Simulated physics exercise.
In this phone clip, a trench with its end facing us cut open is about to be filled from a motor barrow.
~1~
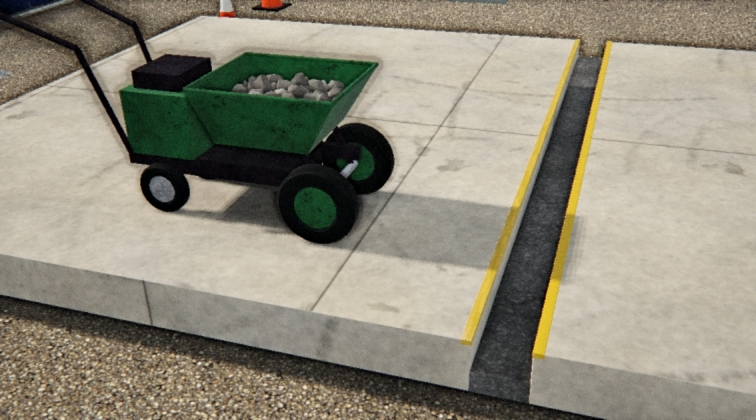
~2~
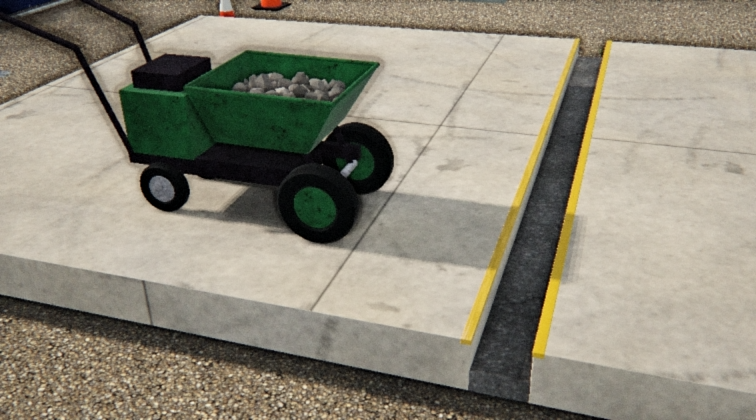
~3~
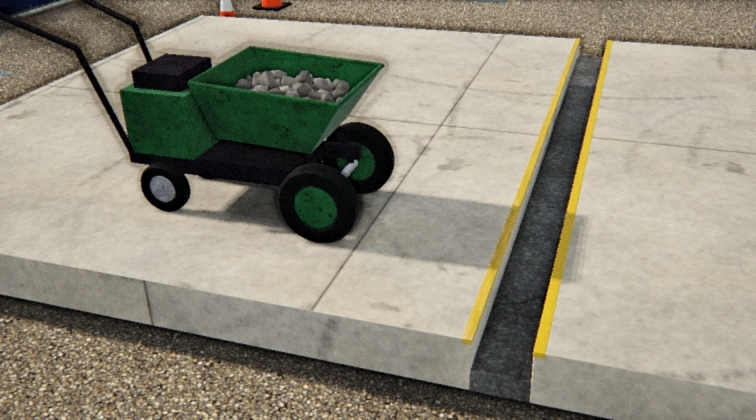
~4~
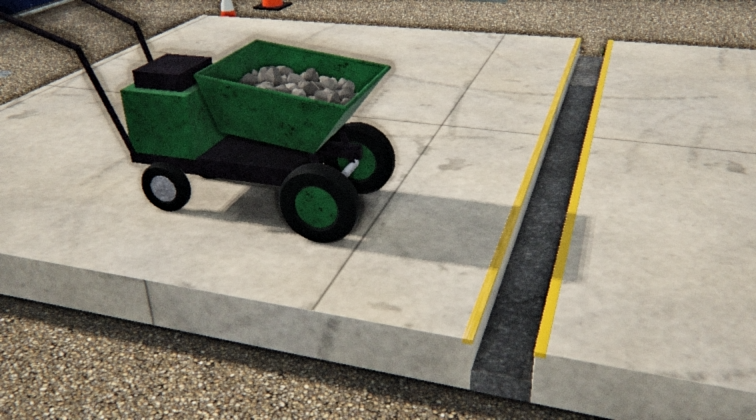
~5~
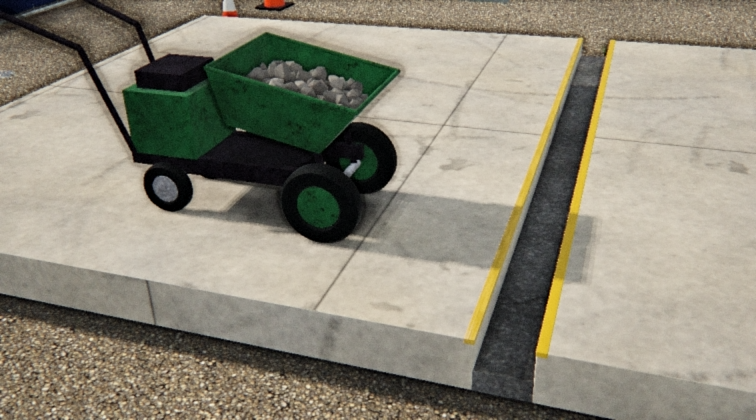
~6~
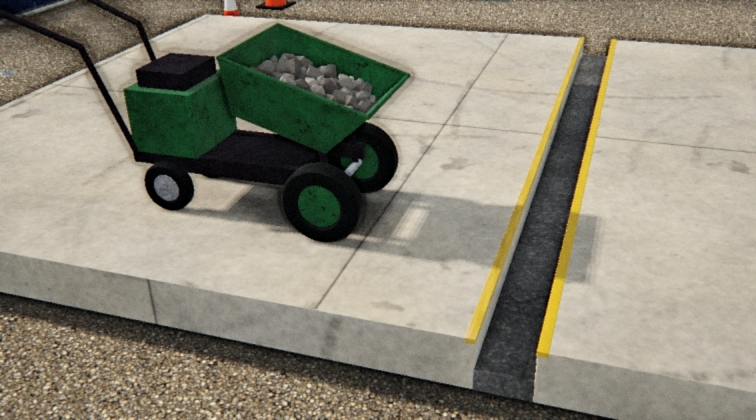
The green skip of a motor barrow, loaded with broken grey stones, sits level at first, then tilts gradually forward to the right, its rear rising, while the wheels stay put on concrete beside a narrow yellow-edged trench.
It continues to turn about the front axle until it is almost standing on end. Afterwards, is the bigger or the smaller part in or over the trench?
The smaller part is.
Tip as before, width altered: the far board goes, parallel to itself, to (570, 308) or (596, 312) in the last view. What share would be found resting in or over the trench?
First one: 20 per cent; second one: 20 per cent.
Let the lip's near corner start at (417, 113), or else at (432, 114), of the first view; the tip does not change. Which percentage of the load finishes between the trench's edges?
Some 70 in a hundred, then some 60 in a hundred.
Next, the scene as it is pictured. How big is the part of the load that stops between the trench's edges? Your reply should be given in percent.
Result: Some 30 % of the load.
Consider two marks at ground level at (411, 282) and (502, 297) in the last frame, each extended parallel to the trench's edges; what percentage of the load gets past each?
Some 80 and some 20 per cent, respectively.
Soon after the last picture, skip tipped steeply; all in the skip.
A little later, skip tipped right over; most in the skip; a small part short of the trench; a stray few falling.
Later still, skip tipped right over; about a third in the skip; about half short of the trench; about a quarter in or heaped over the trench; a stray few beyond it.
By the end, skip tipped right over; a small part in the skip; about two thirds short of the trench; about a quarter in or heaped over the trench; a stray few beyond it.
